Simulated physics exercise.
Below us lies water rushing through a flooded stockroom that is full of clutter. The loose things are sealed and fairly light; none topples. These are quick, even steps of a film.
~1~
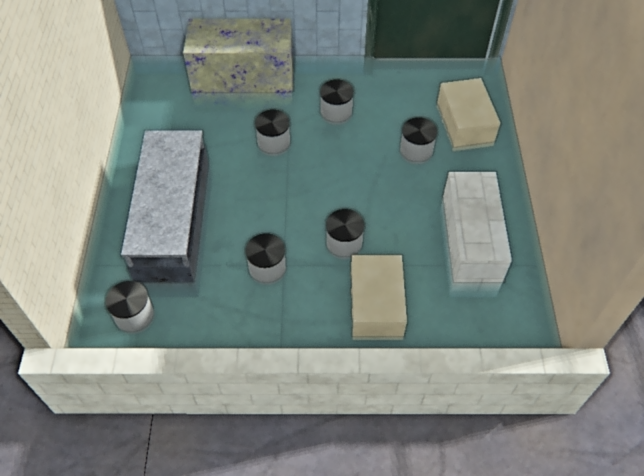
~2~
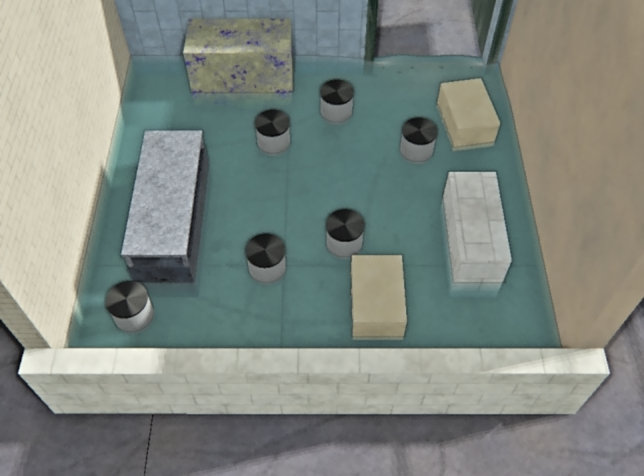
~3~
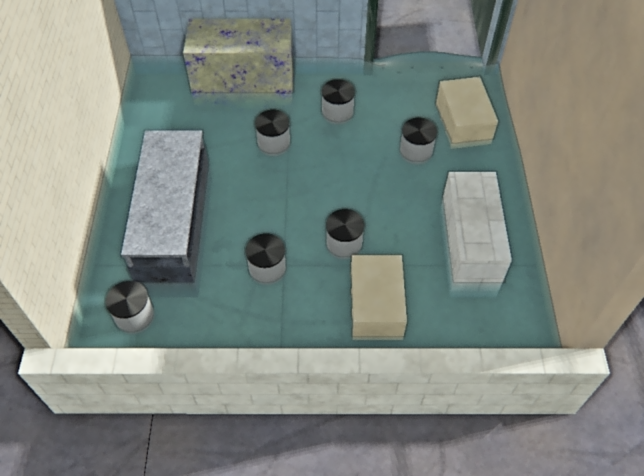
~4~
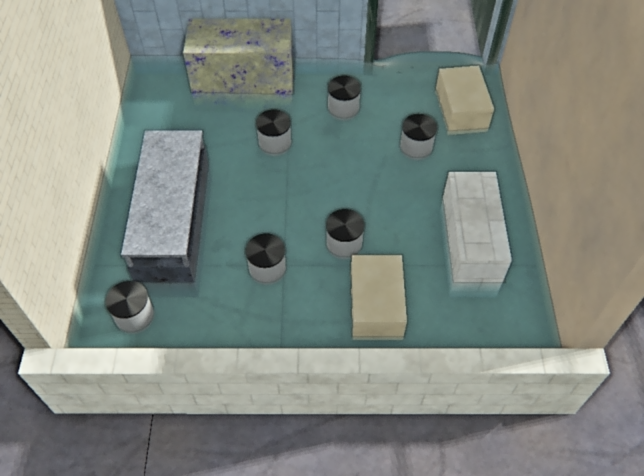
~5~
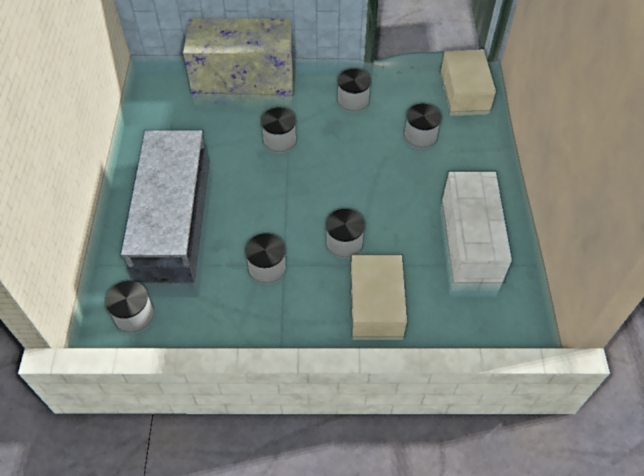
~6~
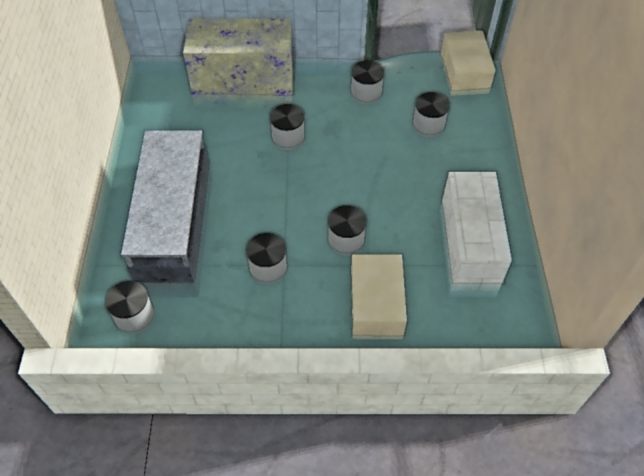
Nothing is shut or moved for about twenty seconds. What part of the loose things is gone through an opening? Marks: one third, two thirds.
That comes to at least two thirds.
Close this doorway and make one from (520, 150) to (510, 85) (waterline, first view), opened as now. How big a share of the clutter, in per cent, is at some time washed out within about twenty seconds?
About 60 per cent.
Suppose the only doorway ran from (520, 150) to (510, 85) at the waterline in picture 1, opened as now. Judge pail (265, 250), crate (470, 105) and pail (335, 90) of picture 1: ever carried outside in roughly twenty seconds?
In turn: Kept in, out, out.
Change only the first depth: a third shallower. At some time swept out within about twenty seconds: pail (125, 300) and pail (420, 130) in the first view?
One after the other: No, through.
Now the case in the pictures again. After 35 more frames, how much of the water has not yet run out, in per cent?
About 38 per cent.
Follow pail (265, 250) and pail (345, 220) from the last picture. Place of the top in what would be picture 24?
Roughly at (318, 178) and (426, 70).
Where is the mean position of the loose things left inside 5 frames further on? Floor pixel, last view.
Near (320, 231).
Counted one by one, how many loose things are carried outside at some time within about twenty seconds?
That makes 7.
A moment on, 3 of 8 are out; 5 afloat.
Next, 4 of 8 are out; 4 afloat.
Later, 5 of 8 are out; 3 afloat.
In the end, 7 of 8 are out; 1 afloat.
